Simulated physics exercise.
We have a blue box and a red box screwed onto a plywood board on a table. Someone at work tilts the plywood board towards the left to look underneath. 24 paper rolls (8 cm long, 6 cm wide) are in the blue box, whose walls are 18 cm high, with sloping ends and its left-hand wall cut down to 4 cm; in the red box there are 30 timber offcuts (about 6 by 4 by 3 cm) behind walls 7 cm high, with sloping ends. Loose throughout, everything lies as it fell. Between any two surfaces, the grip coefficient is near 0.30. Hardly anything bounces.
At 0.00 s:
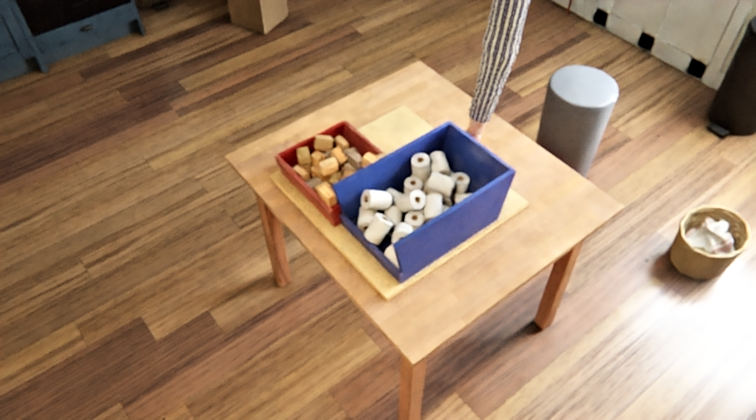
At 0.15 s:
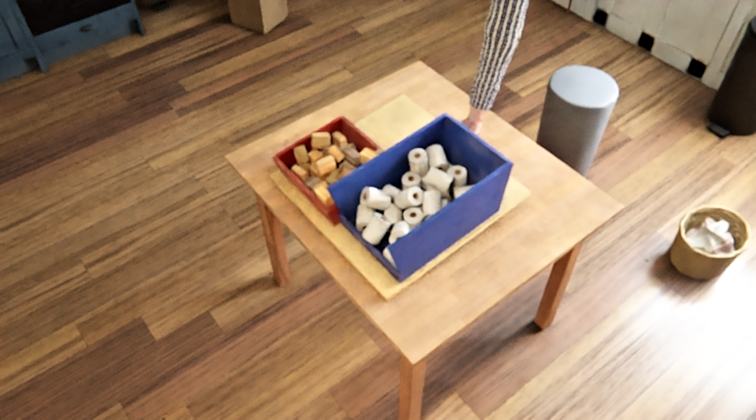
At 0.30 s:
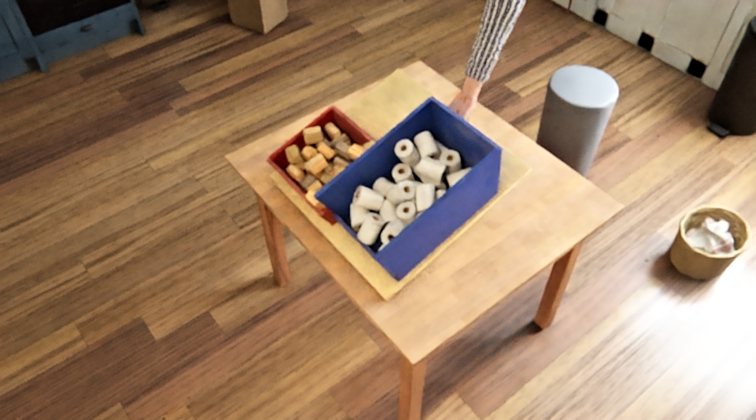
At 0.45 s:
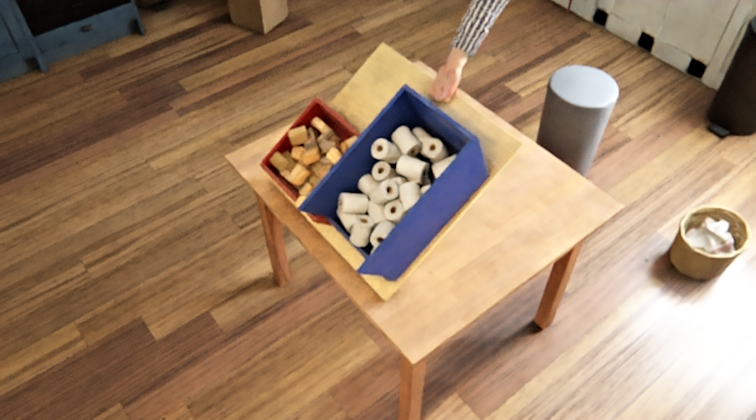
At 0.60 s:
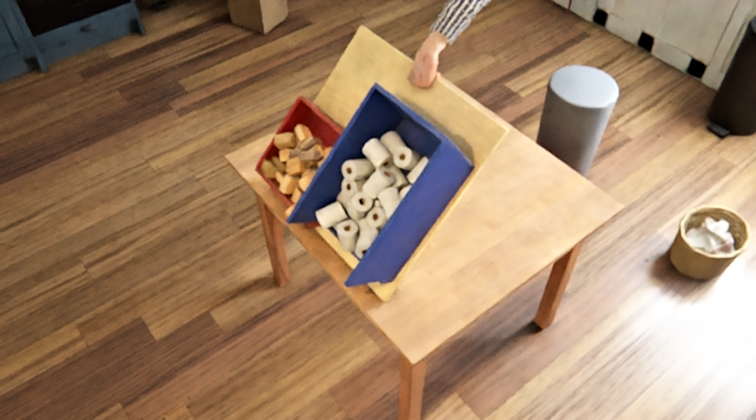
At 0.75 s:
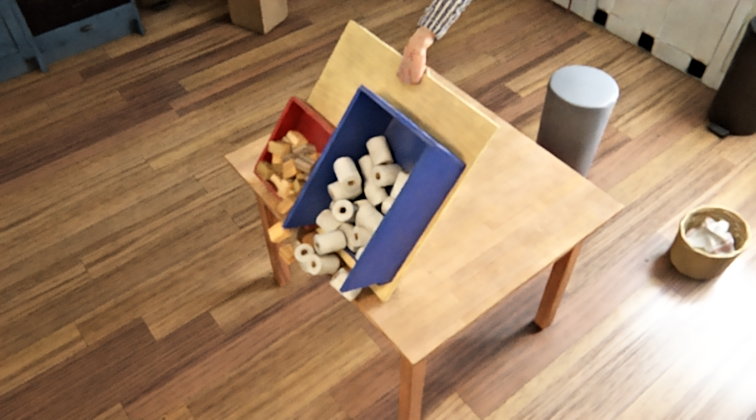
A hand in a striped sleeve lifted the far edge of a board on a wooden table, tilting it steadily left until paper rolls and wooden blocks slid out of the blue and red boxes.
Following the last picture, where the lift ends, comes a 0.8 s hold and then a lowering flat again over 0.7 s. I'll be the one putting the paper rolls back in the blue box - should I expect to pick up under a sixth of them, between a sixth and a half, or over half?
Expect to pick up between a sixth and a half of them.
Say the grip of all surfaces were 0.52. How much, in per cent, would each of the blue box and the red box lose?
That would cost the blue box 50 and the red box 20 per cent of the load.
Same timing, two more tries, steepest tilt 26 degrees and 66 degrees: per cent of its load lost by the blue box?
First 10, then 60 per cent.
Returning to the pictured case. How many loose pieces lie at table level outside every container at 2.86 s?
Near 0, give or take.
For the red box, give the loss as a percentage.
For the red box, the loss is 20%.
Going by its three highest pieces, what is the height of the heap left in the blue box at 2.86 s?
7 cm, more or less.
After 1.09 s, tilt 51°; 8 of 24 out of the blue box and 6 of 30 out of the red box.
After 1.51 s, tilt 51°; 9 of 24 out of the blue box and 6 of 30 out of the red box.
After 2.10 s, tilt 6°; 9 of 24 out of the blue box and 6 of 30 out of the red box.
Final count (at 2.86 s), 9 of 24 out of the blue box and 6 of 30 out of the red box. Asked share, 9 of 24, 38 per cent.
